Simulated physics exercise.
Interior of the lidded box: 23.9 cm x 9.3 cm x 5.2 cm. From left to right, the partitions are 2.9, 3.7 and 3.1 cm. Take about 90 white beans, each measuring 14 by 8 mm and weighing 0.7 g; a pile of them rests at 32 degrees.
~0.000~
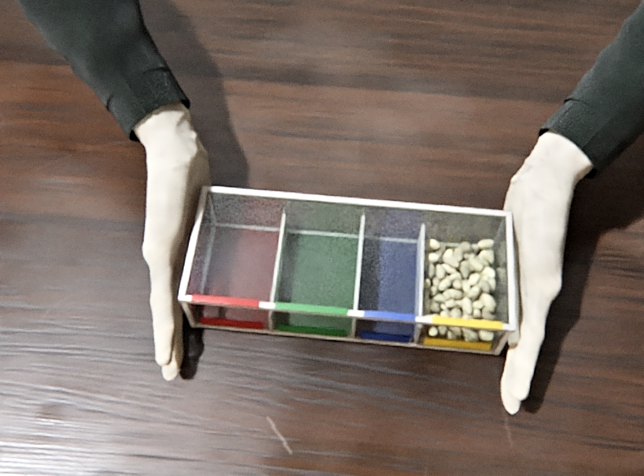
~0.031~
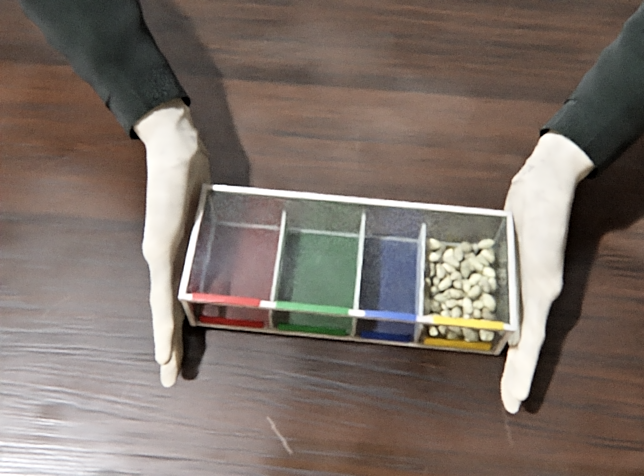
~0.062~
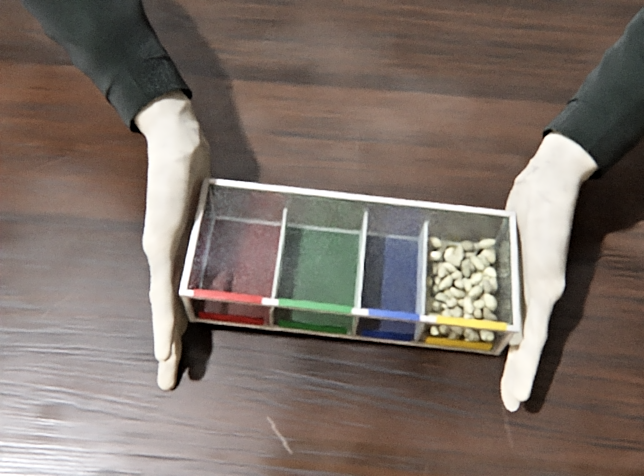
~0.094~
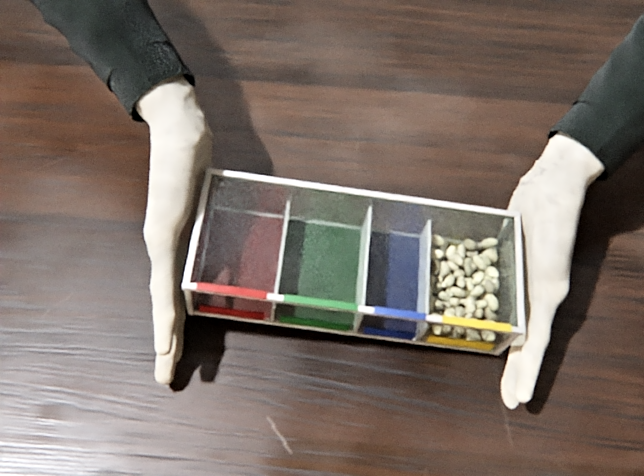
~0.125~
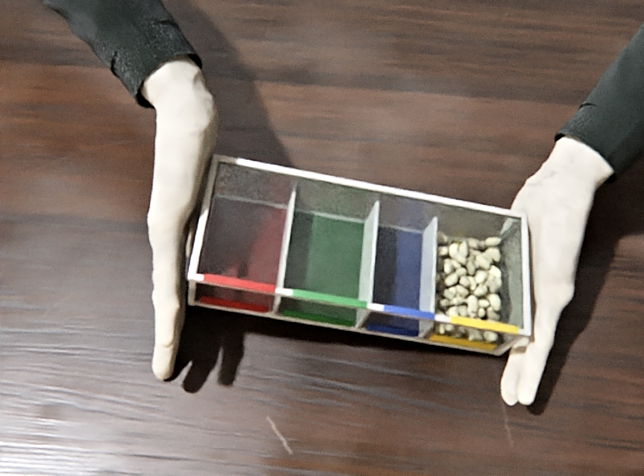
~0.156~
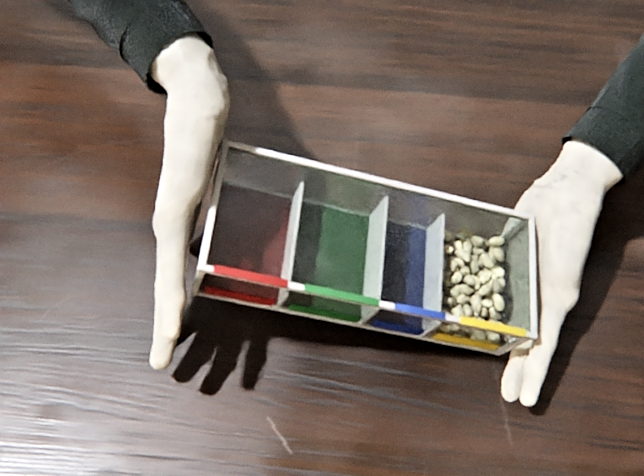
Two hands tilt a clear divided box, raising its left end while beans stay at right.
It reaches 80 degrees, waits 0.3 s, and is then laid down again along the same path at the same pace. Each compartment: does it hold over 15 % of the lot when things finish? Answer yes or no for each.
Red compartment: No, blue compartment: No, green compartment: No, yellow compartment: Yes.
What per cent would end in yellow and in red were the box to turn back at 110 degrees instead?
Yellow 100, red 0.
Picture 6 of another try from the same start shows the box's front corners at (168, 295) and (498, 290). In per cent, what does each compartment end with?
Red 30 %; blue 30 %; green 10 %; yellow 30 %.
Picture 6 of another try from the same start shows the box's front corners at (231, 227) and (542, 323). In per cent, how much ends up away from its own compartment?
That would be some 0 in a hundred.
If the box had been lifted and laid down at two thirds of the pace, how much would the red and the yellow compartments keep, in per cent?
Then red would get 0 per cent, while yellow would get 100 per cent.
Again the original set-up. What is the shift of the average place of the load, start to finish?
I'd put the distance at roughly 1.0 cm.
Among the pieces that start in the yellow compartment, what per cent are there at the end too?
Share retained: Approx. 100 %.
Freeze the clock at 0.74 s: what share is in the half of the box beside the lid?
Something like 20 percent of the pieces.
After 0.74 s, tilt 80 degrees; yellow 100 %.
After 1.14 s, tilt 45 degrees; yellow 100 %.
After 1.61 s, tilt 0 degrees; yellow 100 %.
At rest (2.1 s), red 0 %, blue 0 %, green 0 %, yellow 100 %.
